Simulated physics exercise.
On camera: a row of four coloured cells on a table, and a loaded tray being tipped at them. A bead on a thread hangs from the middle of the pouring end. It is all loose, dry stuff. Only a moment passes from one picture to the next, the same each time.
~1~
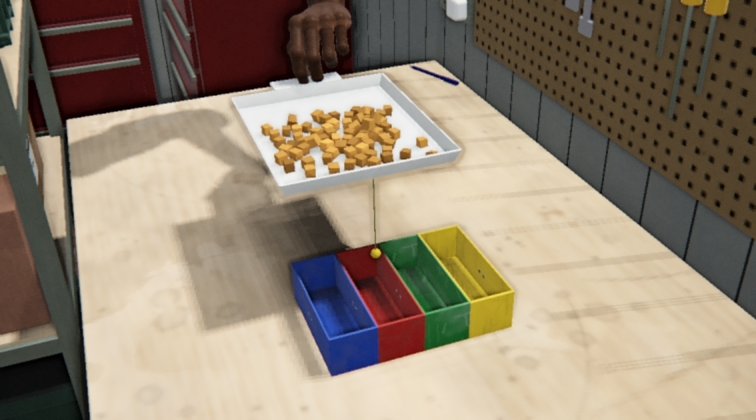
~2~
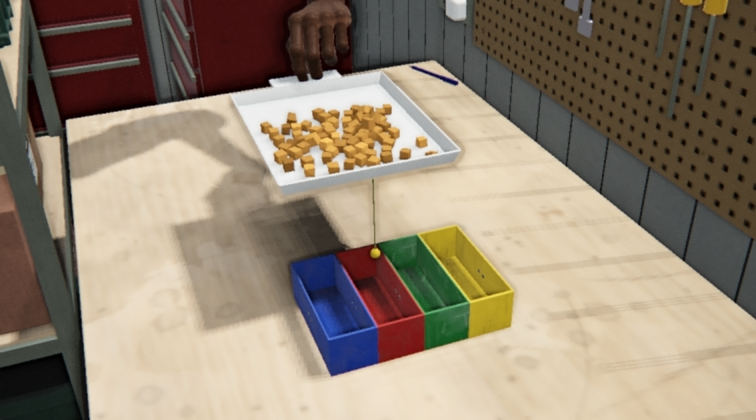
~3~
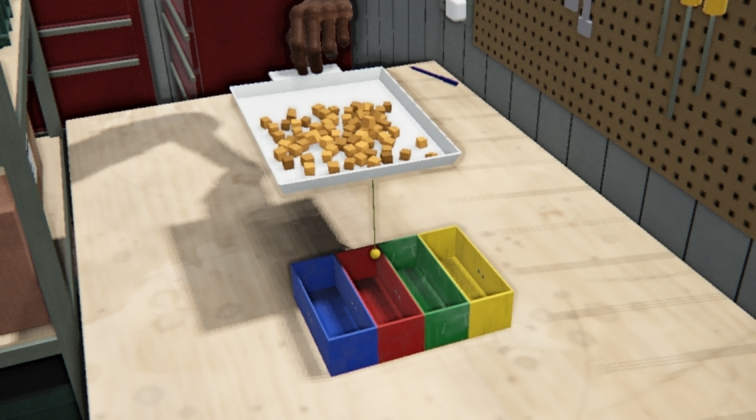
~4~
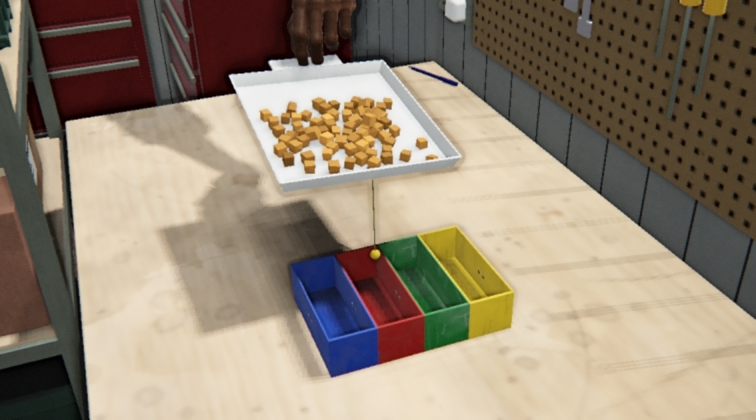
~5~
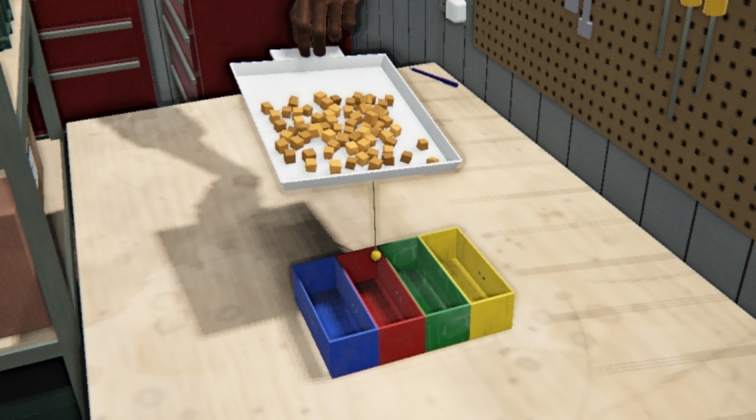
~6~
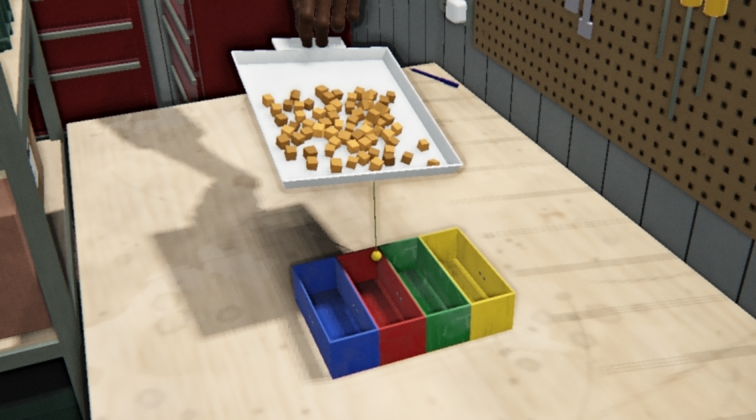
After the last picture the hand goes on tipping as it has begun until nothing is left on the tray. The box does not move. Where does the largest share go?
The yellow one ends fullest.
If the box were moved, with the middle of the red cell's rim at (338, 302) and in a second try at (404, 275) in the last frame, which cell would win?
In turn: The yellow one; that green cell.
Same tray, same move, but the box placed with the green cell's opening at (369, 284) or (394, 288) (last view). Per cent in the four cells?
First some 30, then 60 per cent.
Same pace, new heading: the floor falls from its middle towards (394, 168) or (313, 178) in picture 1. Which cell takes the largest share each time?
First the yellow one, then blue.
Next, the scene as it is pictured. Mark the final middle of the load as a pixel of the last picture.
At about (451, 294).
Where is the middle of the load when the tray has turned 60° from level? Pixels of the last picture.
At about (395, 142).
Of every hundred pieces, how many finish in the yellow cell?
Roughly 60 in a hundred.
Soon, tray tipped steeply; all on the tray.
A while on, tray tipped right over; nearly all on the tray; a small part in the yellow cell; a small part falling or outside the box.
Towards the end, tray tipped past a quarter turn; about half in the yellow cell; about a third in the green cell; a small part in the red cell; a small part falling or outside the box.
Finally, tray tipped past a quarter turn; about half in the yellow cell; about a third in the green cell; a small part in the red cell; none in the blue cell; a small part outside the box.
